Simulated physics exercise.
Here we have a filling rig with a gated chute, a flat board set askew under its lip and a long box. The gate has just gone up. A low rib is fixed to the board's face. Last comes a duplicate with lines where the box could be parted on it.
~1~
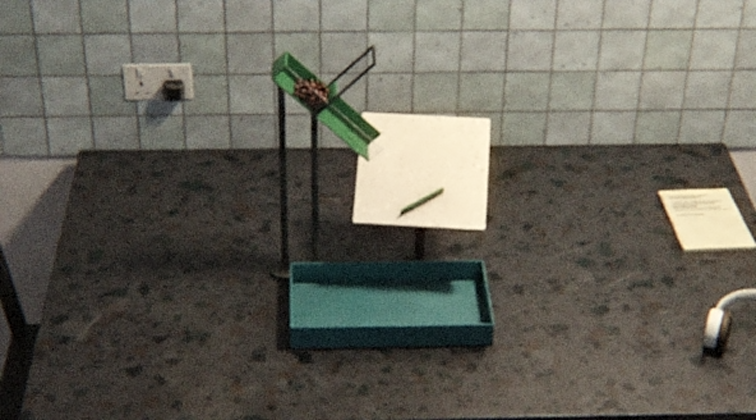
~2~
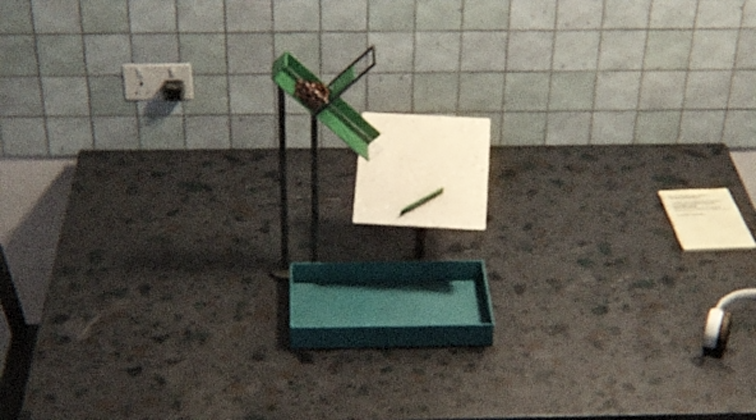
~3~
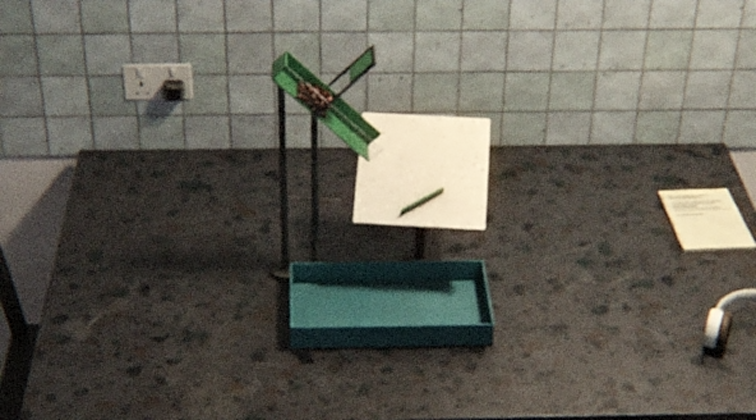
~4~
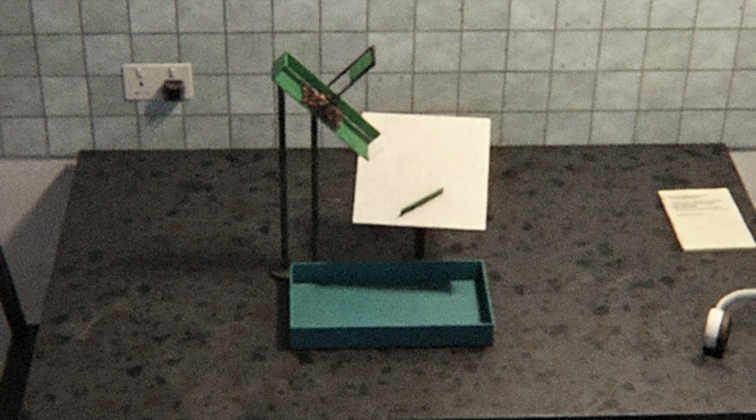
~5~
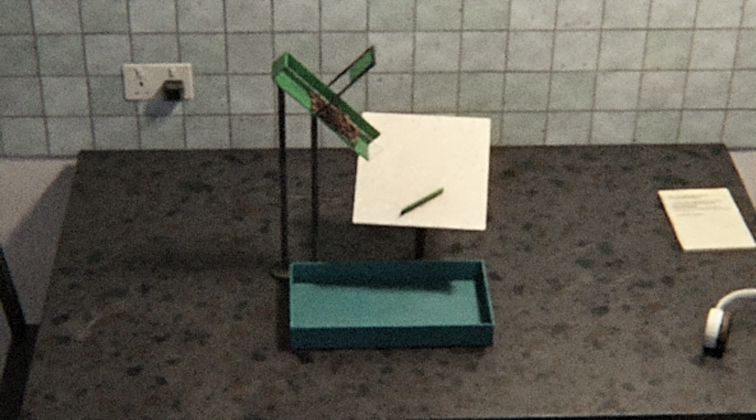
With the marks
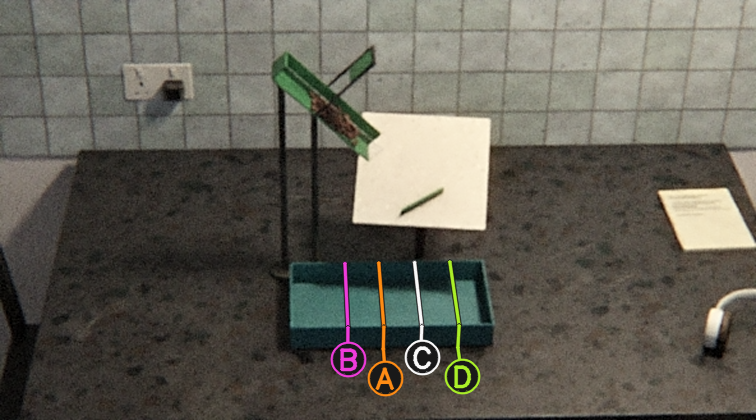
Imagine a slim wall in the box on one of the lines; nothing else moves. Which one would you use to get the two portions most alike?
Line A does it best.
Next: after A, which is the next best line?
It is C.
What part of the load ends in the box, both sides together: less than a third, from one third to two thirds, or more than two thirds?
About that: From one third to two thirds.
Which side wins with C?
Left.
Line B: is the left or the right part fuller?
More lands on the right.
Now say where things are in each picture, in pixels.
The first frame shows load behind the gate at (309, 96), flat chocolate drops; lip of the chute at (368, 154), sloping fairly steeply.
The second frame shows middle of the board at (423, 170), tilted fairly steeply; middle of its low edge at (419, 226); of its high edge at (426, 116).
The third frame shows front corners of the box at (291, 327) and (494, 324), empty; front of the load at (324, 115).
The fourth frame shows middle of the load at (322, 106); its front at (337, 127), about a third of the way to the lip; rib from (443, 187) to (401, 210).
The fifth frame shows middle of the load at (332, 120); its front at (356, 133), most of the way to the lip.
On the marked copy, line A crosses the front rim at (383, 326); line B crosses the front rim at (347, 326); line C crosses the front rim at (421, 325); line D crosses the front rim at (459, 324).
If A is chosen, of what is caught, about a third on the left of the divider, about two thirds on the right.
If B is chosen, of what is caught, a stray few on the left of the divider, nearly all on the right.
If C is chosen, of what is caught, most on the left of the divider, about a quarter on the right.
If D is chosen, of what is caught, most on the left of the divider, a small part on the right.
